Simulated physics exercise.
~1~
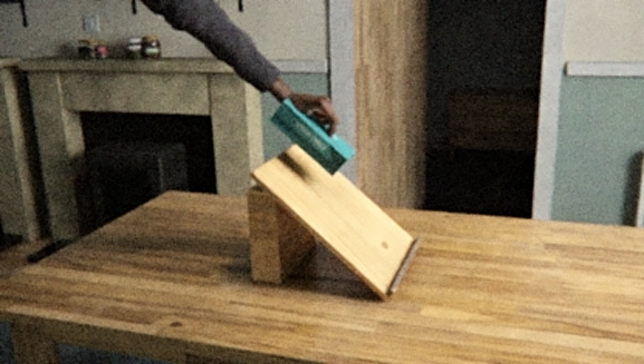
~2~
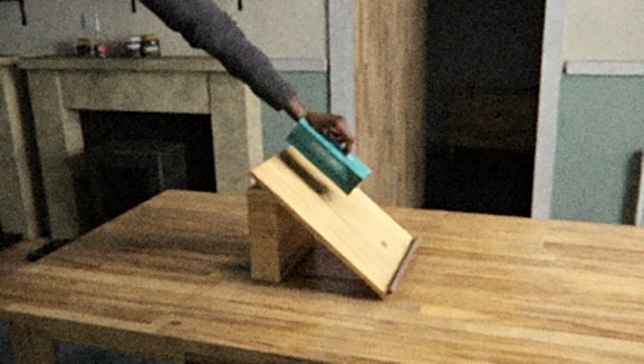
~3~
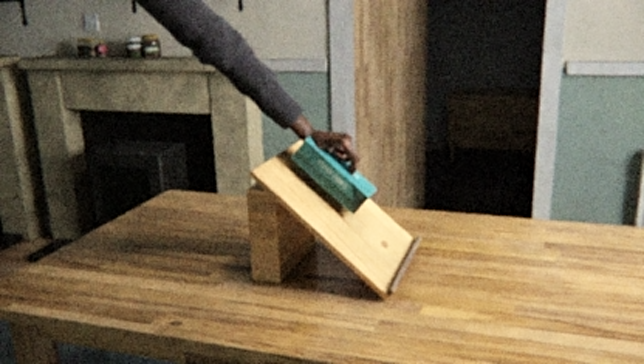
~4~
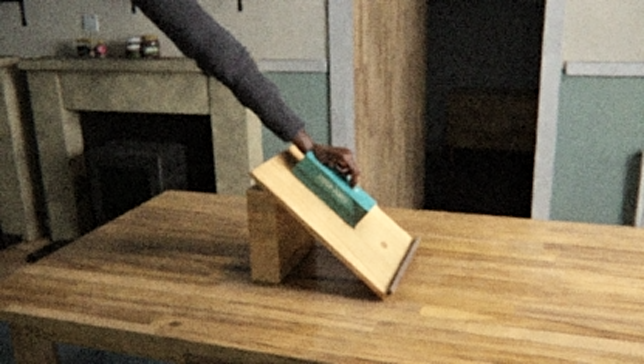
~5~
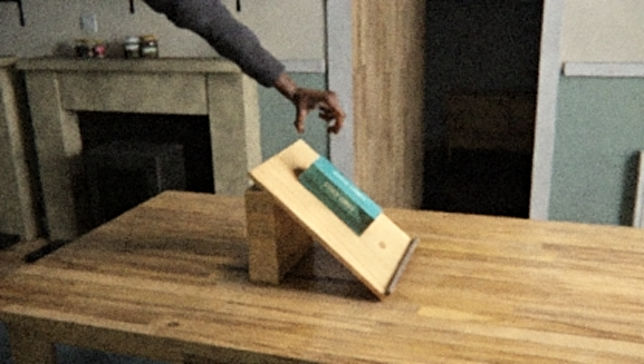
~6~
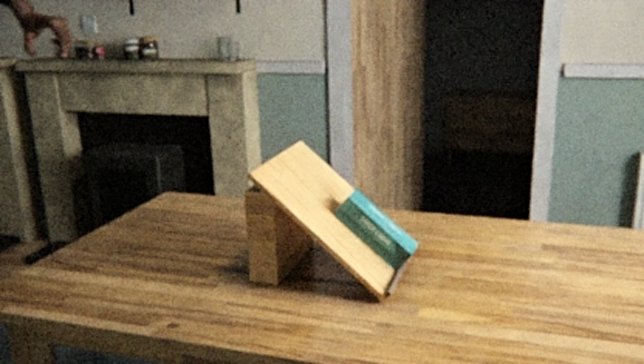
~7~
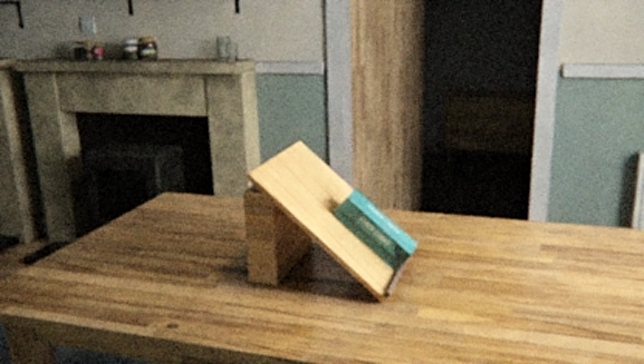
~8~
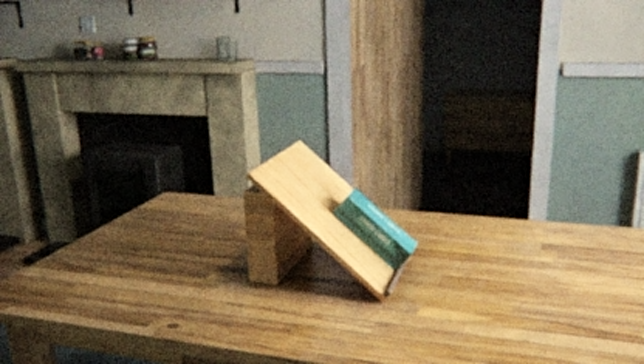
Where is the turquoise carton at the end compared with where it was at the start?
At the start it is held in the hand above the upper part of the sloping board. By the end it is lower and farther right, resting on the board at its bottom edge.
